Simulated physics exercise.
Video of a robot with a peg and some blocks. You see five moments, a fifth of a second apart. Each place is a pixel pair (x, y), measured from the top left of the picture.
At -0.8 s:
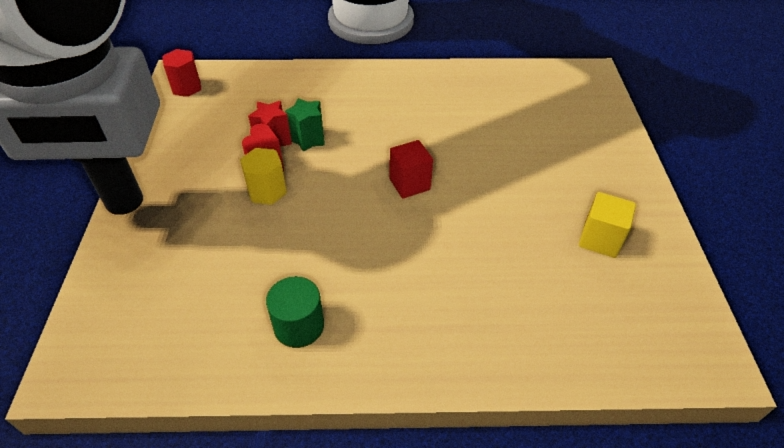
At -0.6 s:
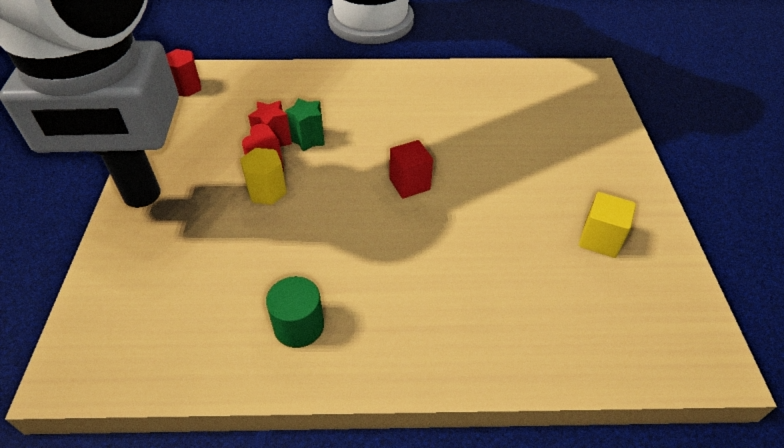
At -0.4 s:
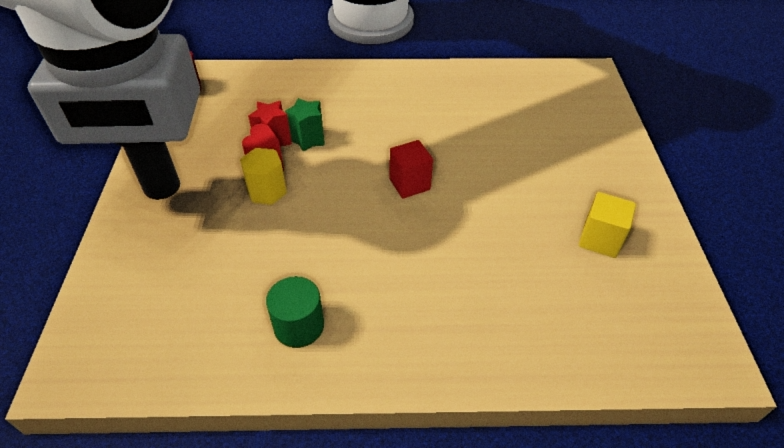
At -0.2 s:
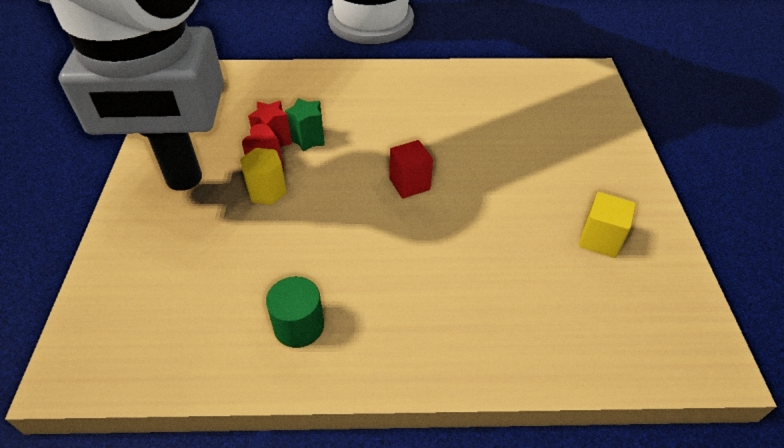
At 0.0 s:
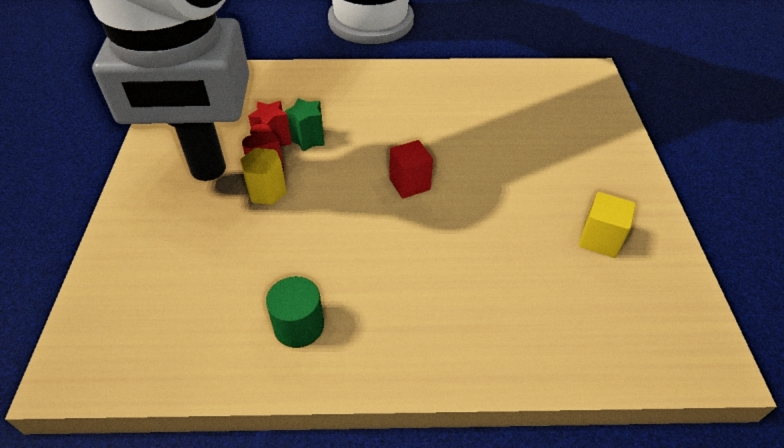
On a wooden board, a robot arm moves its black peg right past unmoving coloured blocks.
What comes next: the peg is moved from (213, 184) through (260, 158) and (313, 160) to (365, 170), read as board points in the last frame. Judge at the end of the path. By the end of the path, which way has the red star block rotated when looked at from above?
My answer: Anticlockwise.
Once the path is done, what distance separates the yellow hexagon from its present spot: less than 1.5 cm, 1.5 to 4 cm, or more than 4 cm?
Less than 1.5 cm.
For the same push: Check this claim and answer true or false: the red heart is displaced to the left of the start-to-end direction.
The claim does not hold.
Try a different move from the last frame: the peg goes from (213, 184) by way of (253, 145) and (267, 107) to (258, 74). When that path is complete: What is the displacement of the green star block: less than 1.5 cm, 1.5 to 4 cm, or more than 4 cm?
My prediction: Under 1.5 cm.
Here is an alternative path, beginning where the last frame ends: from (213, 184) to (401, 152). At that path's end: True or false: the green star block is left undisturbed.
False - the claim does not hold.
On the path given first. One third of the way, peg (258, 143); red heart (281, 134).
Two thirds of the way, peg (313, 146); red heart (336, 140), turned 10° clockwise; red star block (279, 106), turned 45° anticlockwise; green star block (312, 103), turned 40° clockwise.
At the end, peg (365, 155); red heart (390, 151), turned 15° clockwise; yellow hexagon unmoved; red star block (279, 106), turned 45° anticlockwise; green star block (312, 103), turned 40° clockwise; red square (425, 155).
